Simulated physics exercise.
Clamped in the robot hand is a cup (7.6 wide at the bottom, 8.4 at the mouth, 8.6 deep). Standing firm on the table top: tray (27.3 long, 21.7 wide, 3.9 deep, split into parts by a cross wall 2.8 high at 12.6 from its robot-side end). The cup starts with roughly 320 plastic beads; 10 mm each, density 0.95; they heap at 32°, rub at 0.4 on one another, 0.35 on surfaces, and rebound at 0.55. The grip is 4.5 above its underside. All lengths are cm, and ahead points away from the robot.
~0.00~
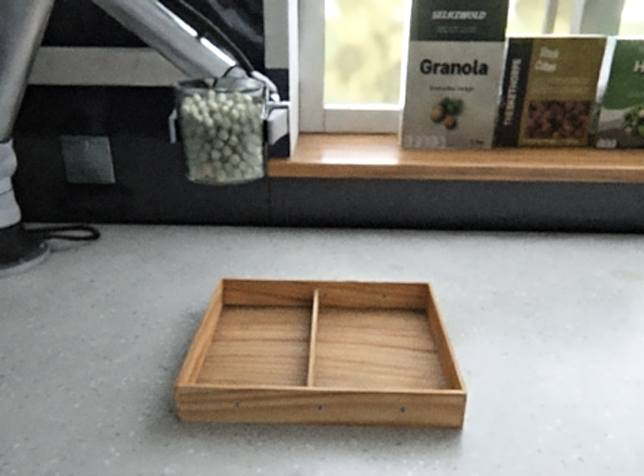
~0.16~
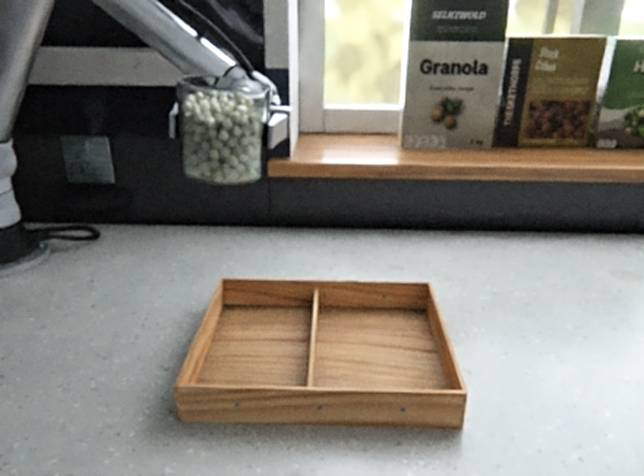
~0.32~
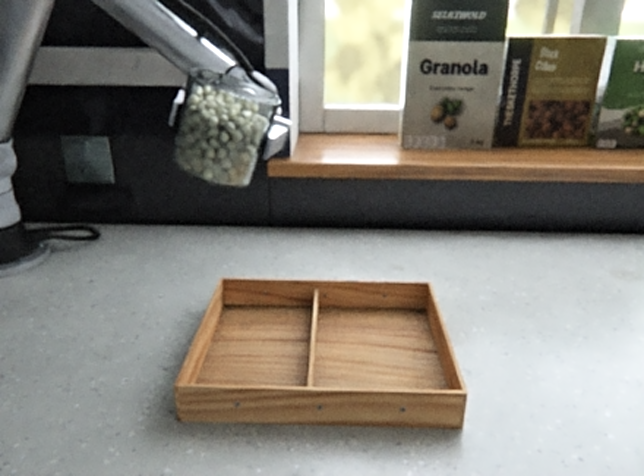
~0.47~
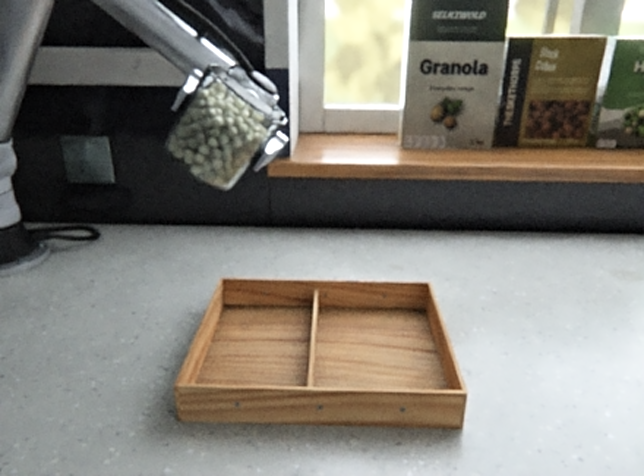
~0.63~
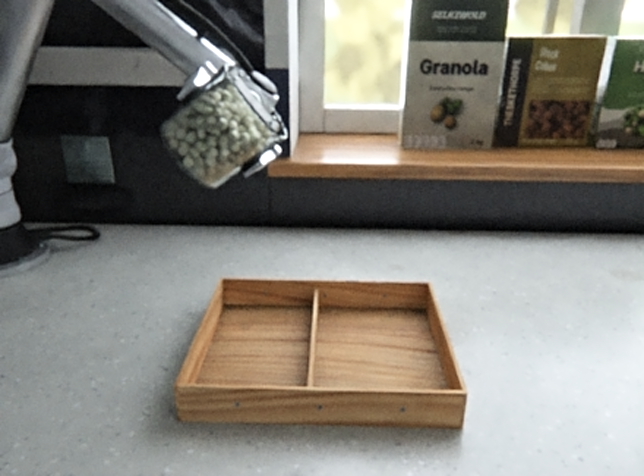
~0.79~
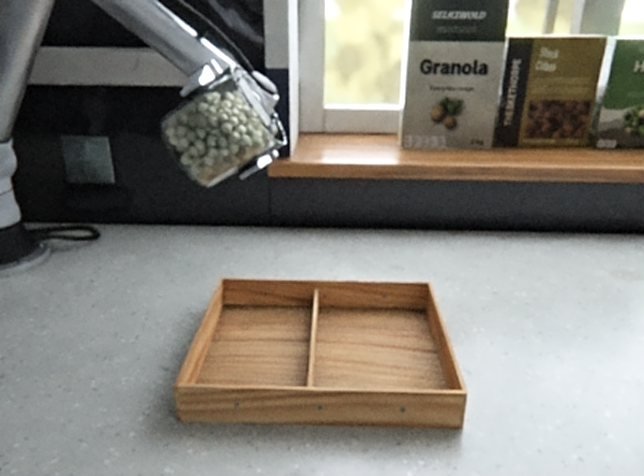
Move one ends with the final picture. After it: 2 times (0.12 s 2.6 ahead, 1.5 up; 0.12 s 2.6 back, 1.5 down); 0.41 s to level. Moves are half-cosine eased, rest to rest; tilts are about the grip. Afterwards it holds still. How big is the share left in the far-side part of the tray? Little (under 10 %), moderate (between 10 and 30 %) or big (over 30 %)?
Answer: Moderate; between 10 and 30 % of the plastic beads finish in the far-side part of the tray.
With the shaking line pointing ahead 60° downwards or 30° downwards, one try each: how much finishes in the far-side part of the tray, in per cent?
About 0 and 5 per cent.
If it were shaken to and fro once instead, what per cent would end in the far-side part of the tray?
In that case some 10 per cent.
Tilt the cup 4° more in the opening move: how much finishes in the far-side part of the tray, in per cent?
Some 20 per cent.
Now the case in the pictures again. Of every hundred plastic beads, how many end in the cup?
Roughly 80 per cent.
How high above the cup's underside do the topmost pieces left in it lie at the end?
About 7.5 cm.
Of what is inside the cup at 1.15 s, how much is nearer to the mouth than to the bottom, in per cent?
About 45 per cent.
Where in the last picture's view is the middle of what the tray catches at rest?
Around (355, 361).
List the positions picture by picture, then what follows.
The first frame shows cup middle at (224, 131), level; upper third of the load around (221, 117), from x 185 to 260, top at y 100; 323 in the cup.
The second frame shows cup middle at (224, 131), tilted 5° forward; upper third of the load around (222, 117), from x 185 to 260, top at y 100.
The third frame shows cup middle at (223, 131), tilted 20° forward; upper third of the load around (218, 116), from x 180 to 265, top at y 95.
The fourth frame shows cup middle at (222, 130), tilted 37° forward; upper third of the load around (215, 116), from x 175 to 265, top at y 90.
The fifth frame shows cup middle at (222, 130), tilted 52° forward; upper third of the load around (216, 114), from x 170 to 265, top at y 90.
The sixth frame shows cup middle at (222, 130), tilted 57° forward; upper third of the load around (214, 116), from x 170 to 265, top at y 95; 323 in the cup.
By 1.15 s, tilted 57° forward, highest piece 30 above the table; 293 in the cup, 6 in the far-side part, 1 in the robot-side part, 23 in flight or on a rim.
By 1.50 s, tilted 23° forward, highest piece 30 above the table; 258 in the cup, 44 in the far-side part, 13 in the robot-side part, 1 on the table or floor, 7 in flight or on a rim.
By 1.88 s, level, highest piece 29 above the table; 257 in the cup, 50 in the far-side part, 13 in the robot-side part, 3 on the table or floor.
By 2.93 s, level, highest piece 29 above the table; 257 in the cup, 50 in the far-side part, 13 in the robot-side part, 3 on the table or floor.
Final count, 257 in the cup, 50 in the far-side part, 13 in the robot-side part, 3 on the table or floor. That is 15 % in the far-side part of the tray.
